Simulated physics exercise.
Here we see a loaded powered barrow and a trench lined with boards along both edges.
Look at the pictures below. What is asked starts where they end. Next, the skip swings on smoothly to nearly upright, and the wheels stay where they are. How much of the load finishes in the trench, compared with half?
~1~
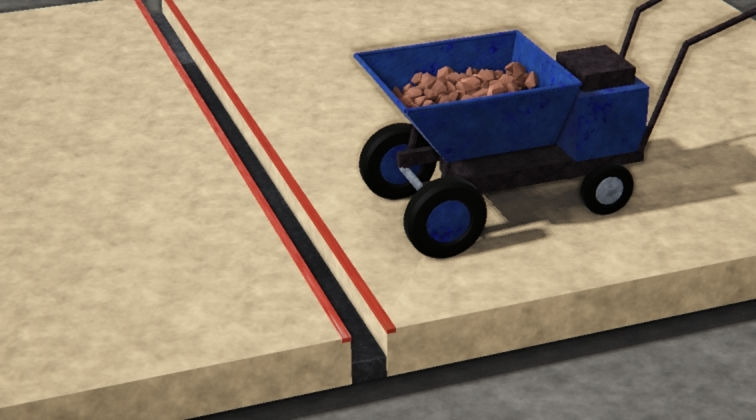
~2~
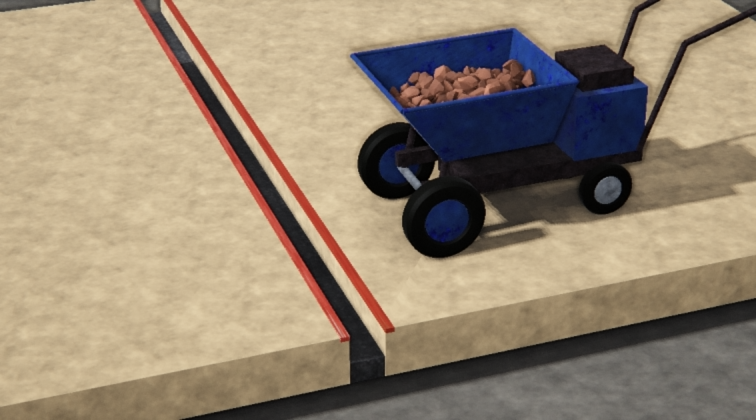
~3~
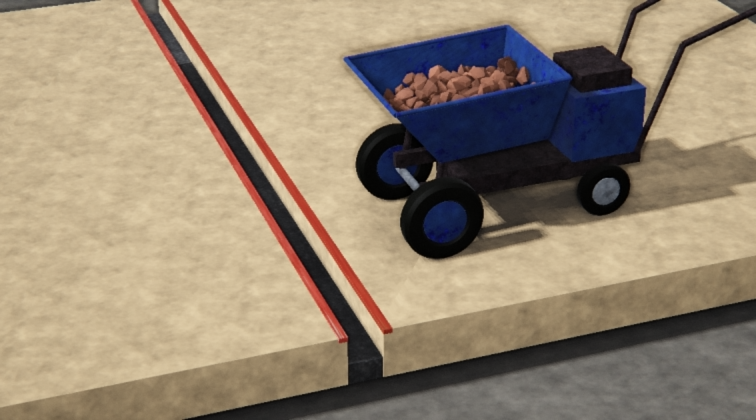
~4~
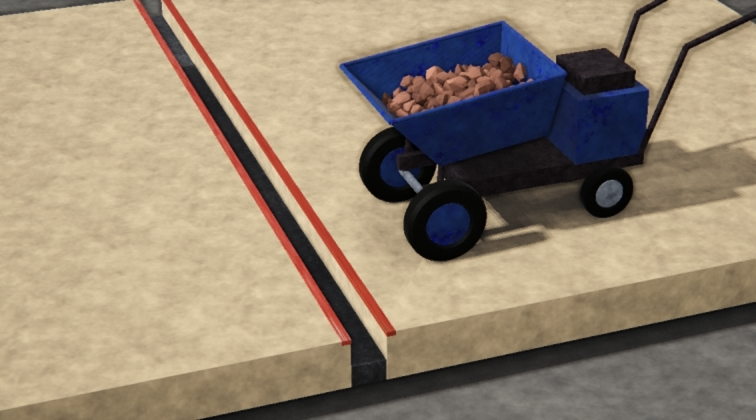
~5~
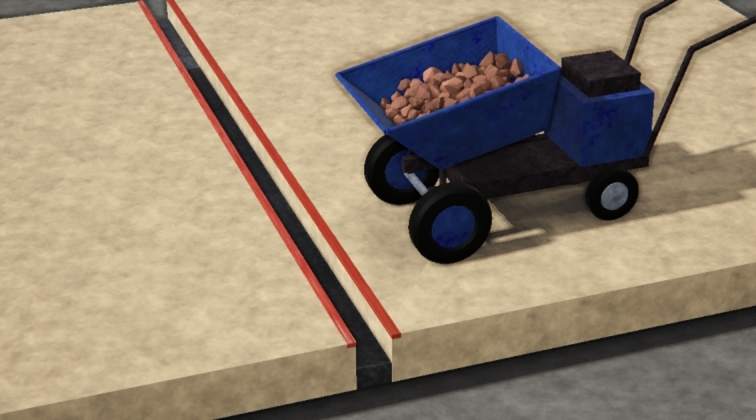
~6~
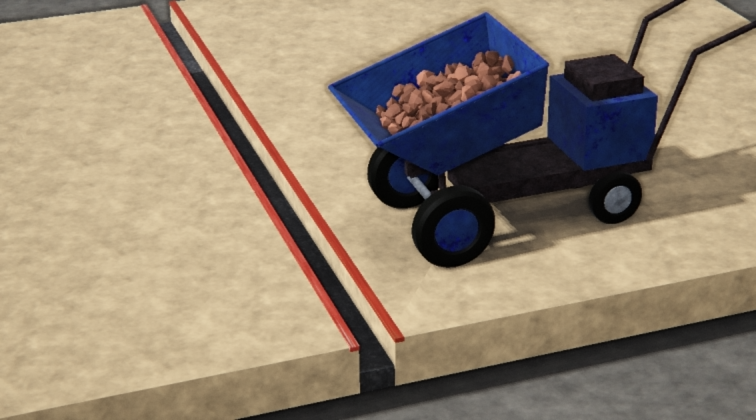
Less than half of it.
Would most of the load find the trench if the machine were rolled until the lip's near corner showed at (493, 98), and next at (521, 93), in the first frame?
Try 1 - short of half; try 2 - short of half.
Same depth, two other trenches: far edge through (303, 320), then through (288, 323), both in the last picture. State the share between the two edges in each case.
70 %, 80 %.
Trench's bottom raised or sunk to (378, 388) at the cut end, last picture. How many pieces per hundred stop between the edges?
The share comes to around 10 percent.
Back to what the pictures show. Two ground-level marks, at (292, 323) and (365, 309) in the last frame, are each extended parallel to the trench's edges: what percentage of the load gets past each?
Around 30 per cent for the first, and 70 per cent for the second.
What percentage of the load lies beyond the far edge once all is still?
Near 70 in every hundred.
Soon after the last picture, skip tipped steeply; all in the skip.
A little later, skip tipped steeply; nearly all in the skip; a stray few in or heaped over the trench; a small part beyond it.
Later still, skip tipped right over; about a quarter in the skip; a stray few in or heaped over the trench; about two thirds beyond it.
By the end, skip tipped right over; about a quarter in the skip; a small part in or heaped over the trench; about two thirds beyond it.
